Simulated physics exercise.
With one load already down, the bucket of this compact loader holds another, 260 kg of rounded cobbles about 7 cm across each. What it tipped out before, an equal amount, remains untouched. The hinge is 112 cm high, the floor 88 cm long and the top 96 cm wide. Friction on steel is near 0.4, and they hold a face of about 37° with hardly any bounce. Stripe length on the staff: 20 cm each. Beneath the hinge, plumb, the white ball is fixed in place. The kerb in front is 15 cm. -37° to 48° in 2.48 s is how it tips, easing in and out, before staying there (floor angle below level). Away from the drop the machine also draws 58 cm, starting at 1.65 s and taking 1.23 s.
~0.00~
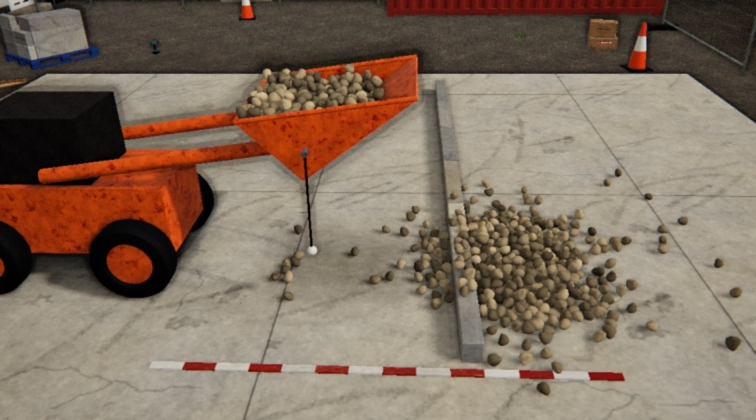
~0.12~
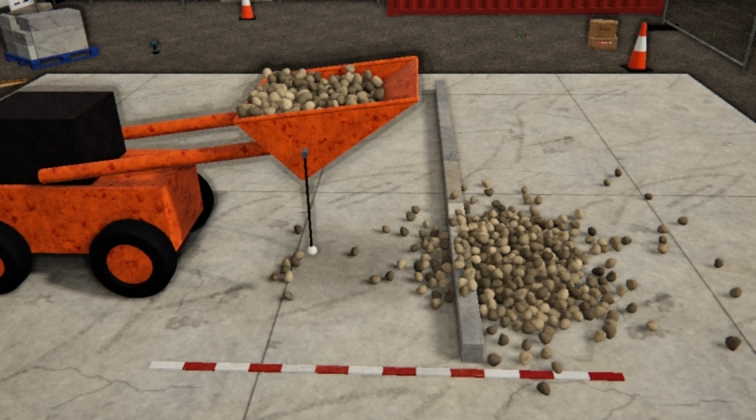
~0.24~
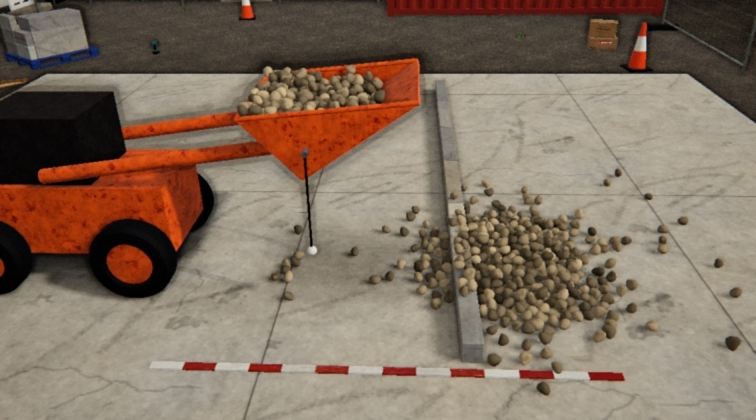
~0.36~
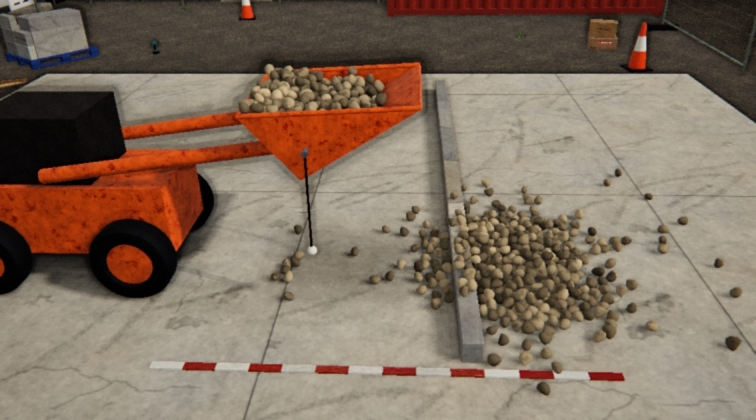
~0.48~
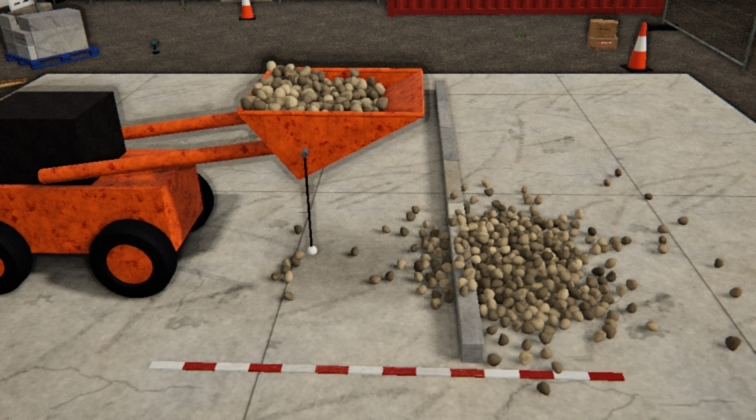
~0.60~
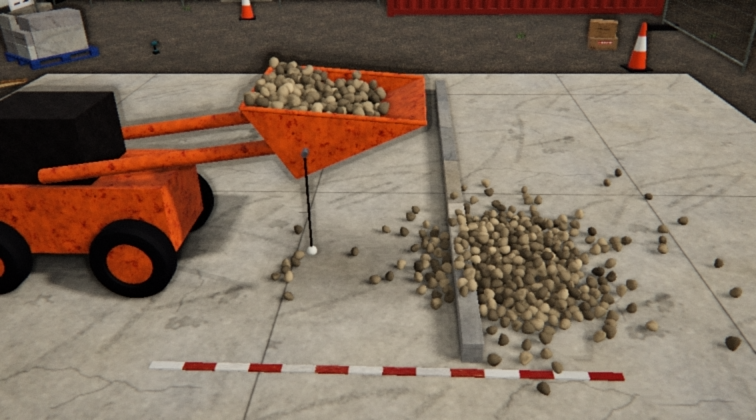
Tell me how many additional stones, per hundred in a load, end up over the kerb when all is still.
Some 0 in every hundred.
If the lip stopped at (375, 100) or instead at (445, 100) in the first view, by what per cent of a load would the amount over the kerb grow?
First place: Roughly 0 %; second place: Roughly 5 %.
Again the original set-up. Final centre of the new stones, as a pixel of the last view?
Roughly at pixel (403, 251).
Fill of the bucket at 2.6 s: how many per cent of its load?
About 0 per cent is held.
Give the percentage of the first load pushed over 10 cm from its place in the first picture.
Close to 0 per cent.
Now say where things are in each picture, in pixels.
In the first frame, the bucket is at -37°, its lip at (417, 99); the top of the load is at (309, 79). The earlier load is highest near (462, 253), 19 cm above ground level, 15 % on this side of the kerb, 85 % over the kerb.
In the second frame, the bucket is at -36°, its lip at (418, 100); the top of the load is at (310, 79); the stones move at 0.0 m/s on average.
In the third frame, the bucket is at -35°, its lip at (419, 103); the top of the load is at (290, 77); the stones move at 0.1 m/s on average.
In the fourth frame, lip at (421, 108), floor tilted -32°, highest stones at (284, 75); the stones move at 0.1 m/s on average.
In the fifth frame, lip at (424, 115), floor tilted -29°, highest stones at (282, 75); the stones move at 0.1 m/s on average.
In the sixth frame, the bucket is at -24°, its lip at (426, 124); the top of the load is at (284, 71); the stones move at 0.1 m/s on average.
After 1.9 s the floor is at 35°; in per cent of one load, 80 in the bucket, 34 on this side of the kerb, 85 over the kerb; the foremost stones are at (699, 245).
After 2.6 s the floor is at 48°; in per cent of one load, 0 in the bucket, 114 on this side of the kerb, 86 over the kerb; the foremost stones are at (699, 245).
After 3.3 s the floor is at 48°; in per cent of one load, 0 in the bucket, 114 on this side of the kerb, 86 over the kerb; the foremost stones are at (699, 245).
After 5.8 s the floor is at 48°; in per cent of one load, 0 in the bucket, 114 on this side of the kerb, 86 over the kerb; the foremost stones are at (699, 245). Net gain over the kerb, 0.
